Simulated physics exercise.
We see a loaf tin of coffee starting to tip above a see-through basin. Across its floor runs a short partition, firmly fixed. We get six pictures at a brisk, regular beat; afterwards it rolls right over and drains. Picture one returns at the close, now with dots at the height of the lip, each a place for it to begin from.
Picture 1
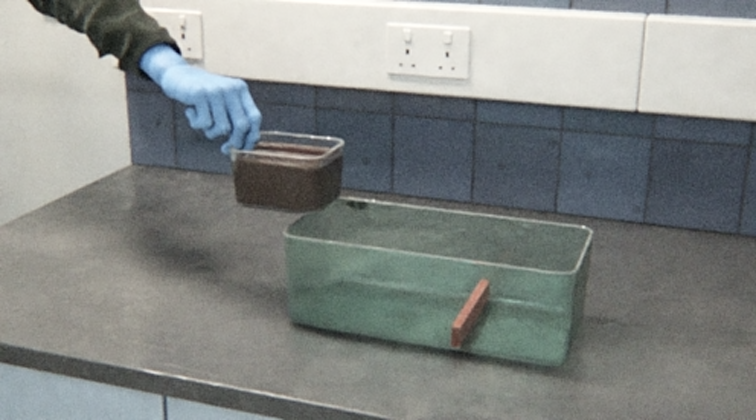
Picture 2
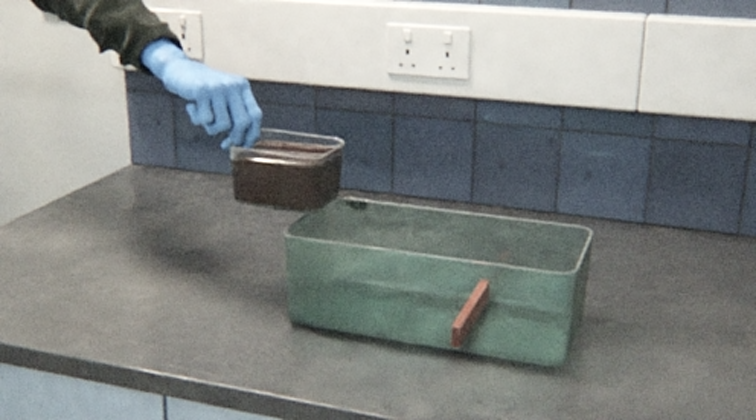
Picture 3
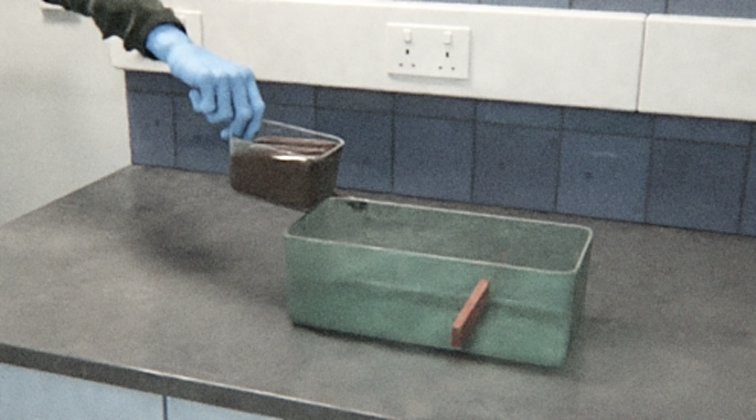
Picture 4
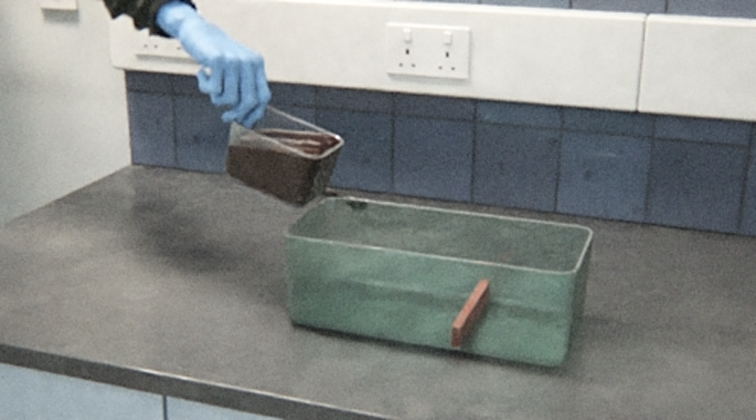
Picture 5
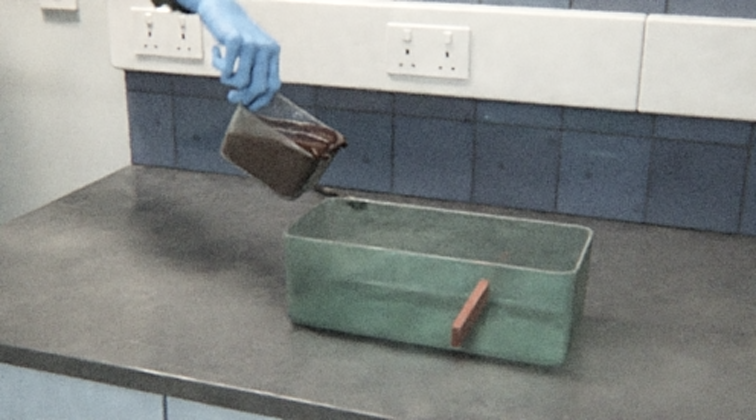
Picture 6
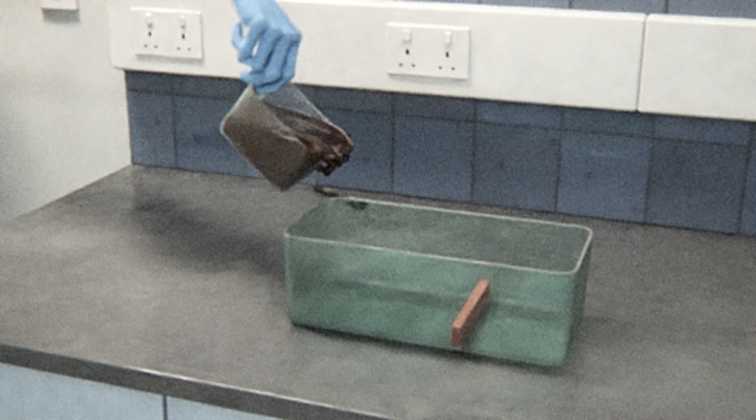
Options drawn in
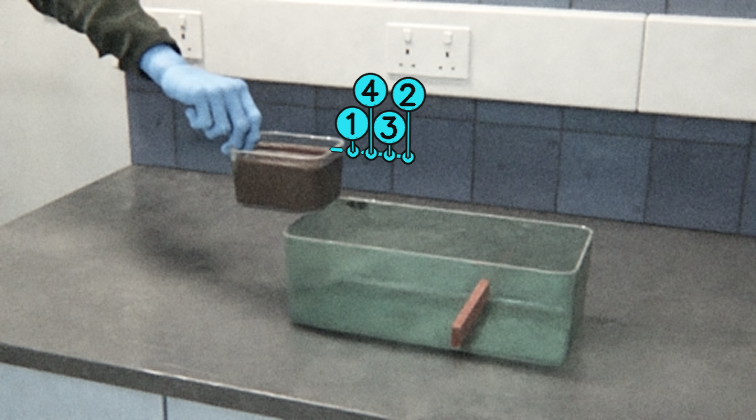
A blue-gloved hand tips a clear container of dark coffee until some bulges over its lip.
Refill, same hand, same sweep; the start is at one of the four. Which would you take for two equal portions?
I would pick place 3.
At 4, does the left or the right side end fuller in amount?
The left side.
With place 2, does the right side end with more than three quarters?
No.
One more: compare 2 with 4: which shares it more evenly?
That would be 2.
On the marked copy, 1 at (353, 151); 2 at (407, 157); 3 at (389, 155); 4 at (371, 153).
With 1, about 75 % ends left of the wall and 21 % right of it; 4 % is lost outside.
With 2, about 36 % ends left of the wall and 61 % right of it; 3 % is lost outside.
With 3, about 48 % ends left of the wall and 49 % right of it; 3 % is lost outside.
With 4, about 71 % ends left of the wall and 27 % right of it.
